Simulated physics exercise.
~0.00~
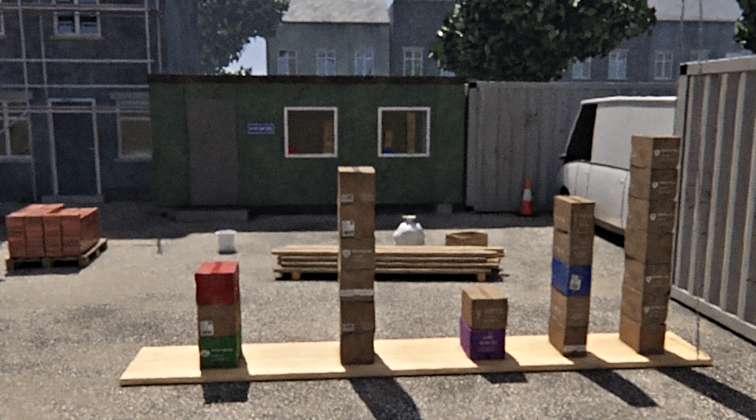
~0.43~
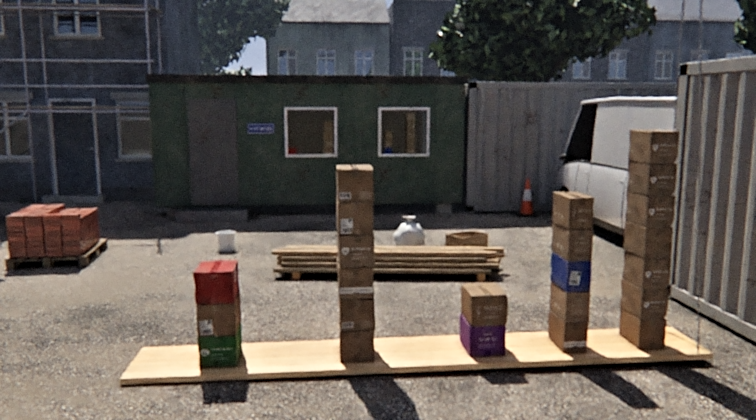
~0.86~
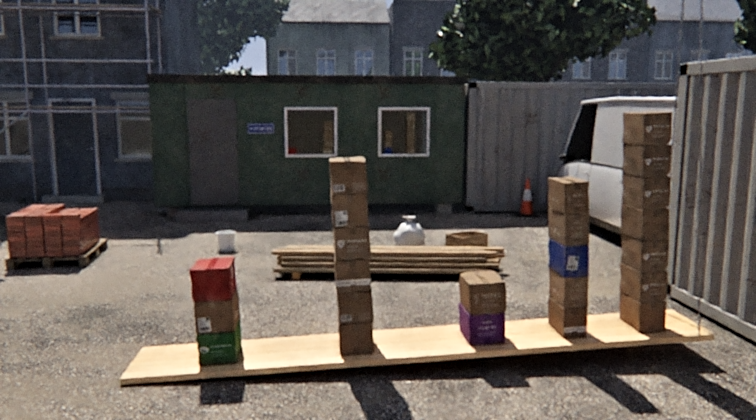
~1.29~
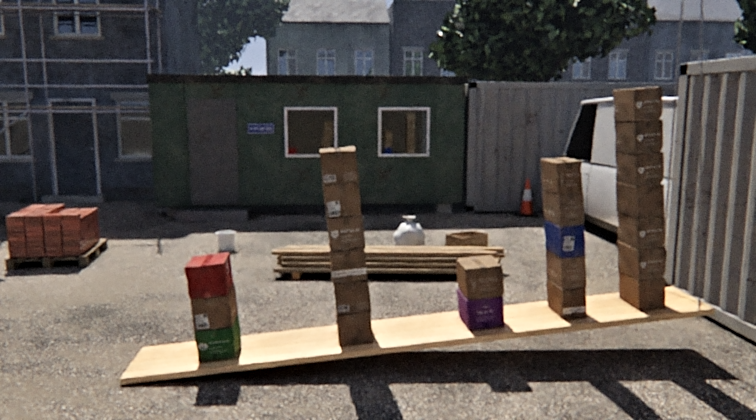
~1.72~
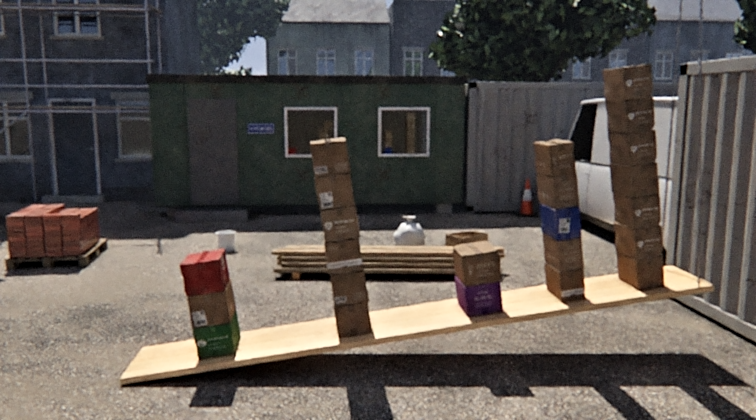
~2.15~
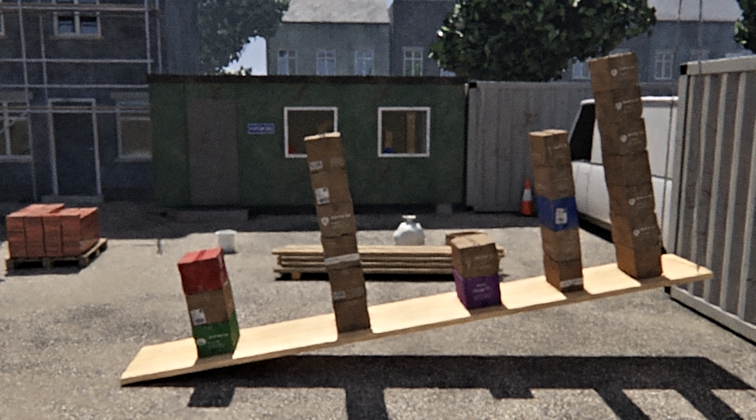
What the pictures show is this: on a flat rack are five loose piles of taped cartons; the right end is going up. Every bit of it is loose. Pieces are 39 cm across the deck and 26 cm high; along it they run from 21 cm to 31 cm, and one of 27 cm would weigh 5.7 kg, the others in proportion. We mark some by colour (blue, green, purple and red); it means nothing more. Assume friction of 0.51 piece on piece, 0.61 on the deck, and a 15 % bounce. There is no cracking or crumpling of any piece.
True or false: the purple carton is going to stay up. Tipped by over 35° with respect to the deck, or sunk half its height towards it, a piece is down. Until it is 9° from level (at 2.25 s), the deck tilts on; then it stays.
True.
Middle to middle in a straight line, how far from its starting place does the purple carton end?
Close to 45 cm, in a straight line.
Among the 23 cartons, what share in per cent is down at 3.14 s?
At that instant, 50 percent.
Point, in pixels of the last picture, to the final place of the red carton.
Its centre ends up near pixel (85, 354) in the last picture.
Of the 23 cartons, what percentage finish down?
90 per cent.
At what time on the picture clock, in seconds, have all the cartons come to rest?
6.5 s, give or take.
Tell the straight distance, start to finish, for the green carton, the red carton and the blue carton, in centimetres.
Here green ends up 20 centimetres away, red 120 centimetres and blue 120 centimetres.
After 3.14 s, slope 9°; 11 of the 23 cartons down; purple carton unmoved; blue carton 54° from how it stood, 11 cm lower.
After 4.32 s, slope 9°; 19 of the 23 cartons down; purple carton 8 cm from its place; blue carton 52° from how it stood, 26 cm lower.
In the end (6.6 s), slope 9°; 21 of the 23 cartons down; purple carton 8 cm from its place; red carton on its side; blue carton 53 cm lower. From the last view, middles, purple carton near (468, 287), red carton near (85, 354).
